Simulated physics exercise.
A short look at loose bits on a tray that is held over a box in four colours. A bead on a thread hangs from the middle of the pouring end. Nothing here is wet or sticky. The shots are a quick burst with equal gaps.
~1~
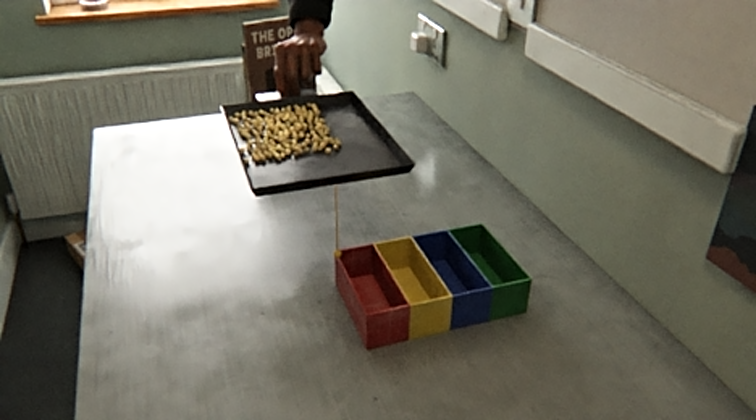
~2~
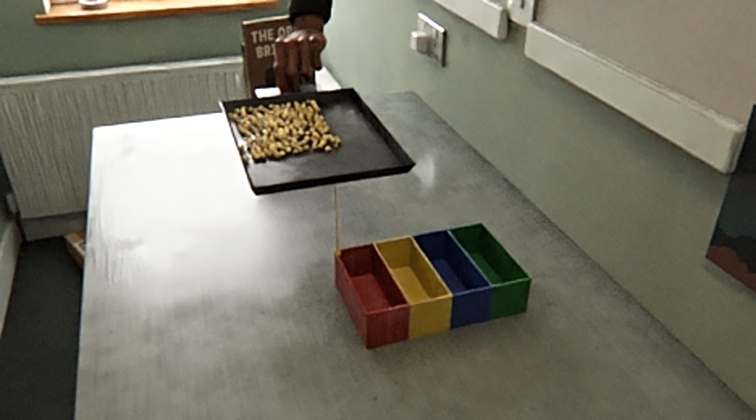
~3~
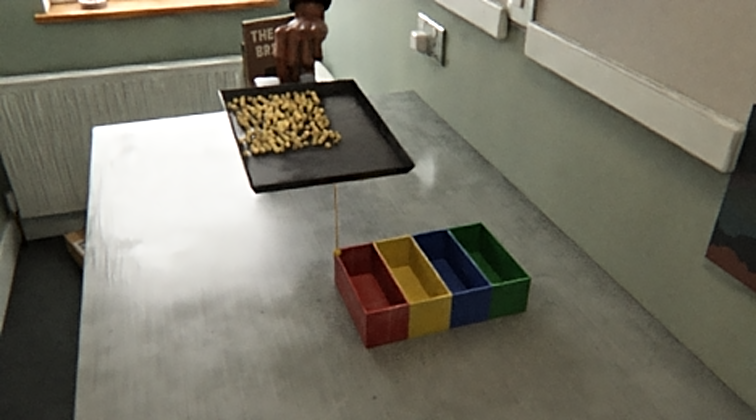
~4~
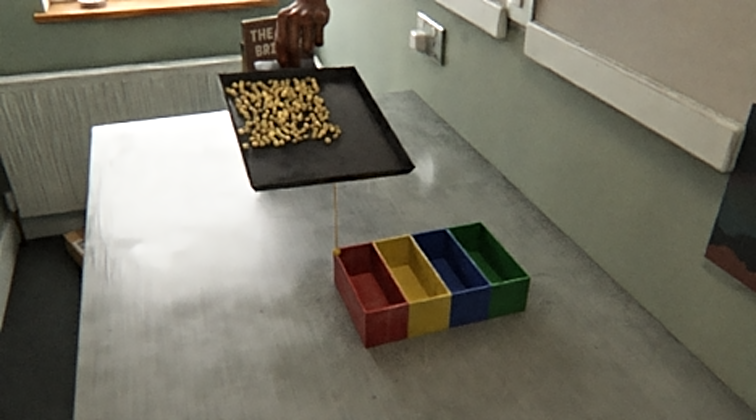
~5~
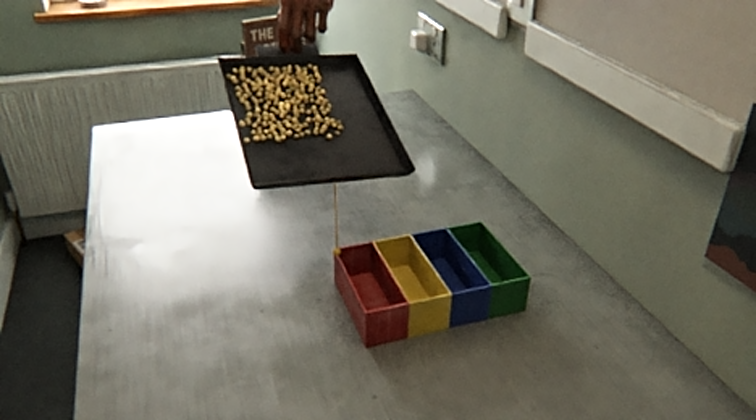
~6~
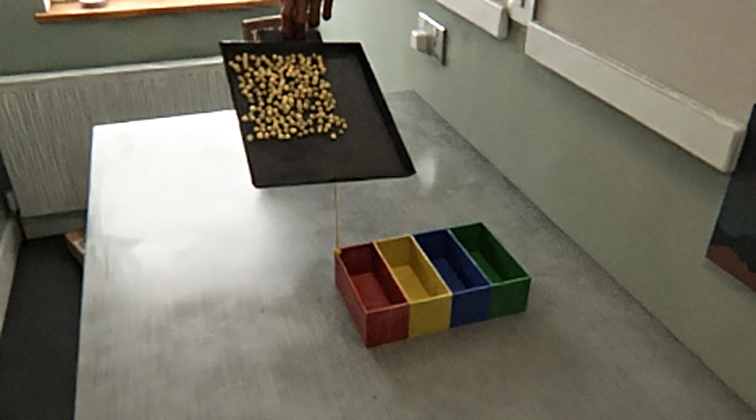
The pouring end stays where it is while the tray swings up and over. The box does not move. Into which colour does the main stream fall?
It favours the yellow compartment.
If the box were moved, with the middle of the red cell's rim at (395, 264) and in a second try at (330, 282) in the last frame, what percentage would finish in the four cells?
Roughly 70 per cent, and 90 per cent.
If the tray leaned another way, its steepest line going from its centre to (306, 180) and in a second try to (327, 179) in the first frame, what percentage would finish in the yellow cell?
First some 0, then 0 per cent.
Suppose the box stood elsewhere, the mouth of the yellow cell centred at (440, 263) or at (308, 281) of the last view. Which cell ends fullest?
In turn: The red cell; the green cell.
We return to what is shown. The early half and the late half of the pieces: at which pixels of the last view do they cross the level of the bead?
The first part at (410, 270); the rest at (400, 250).
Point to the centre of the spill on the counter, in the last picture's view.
At about (336, 357).
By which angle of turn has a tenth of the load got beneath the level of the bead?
At some 65 degrees.
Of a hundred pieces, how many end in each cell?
Red cell: 20 %, yellow cell: 50 %, blue cell: 10 %, green cell: 0 %.
Soon, tray tipped steeply; about a quarter on the tray; about a quarter in the yellow cell; a small part in the red cell; a small part in the blue cell; about half falling or outside the box.
A while on, tray tipped past a quarter turn; about half in the yellow cell; about a quarter in the red cell; a small part in the blue cell; a small part falling or outside the box.
Towards the end, tray tipped past a quarter turn; about half in the yellow cell; about a quarter in the red cell; a small part in the blue cell; a small part falling or outside the box.
Finally, tray tipped past a quarter turn; about half in the yellow cell; about a quarter in the red cell; a small part in the blue cell; none in the green cell; a small part outside the box.
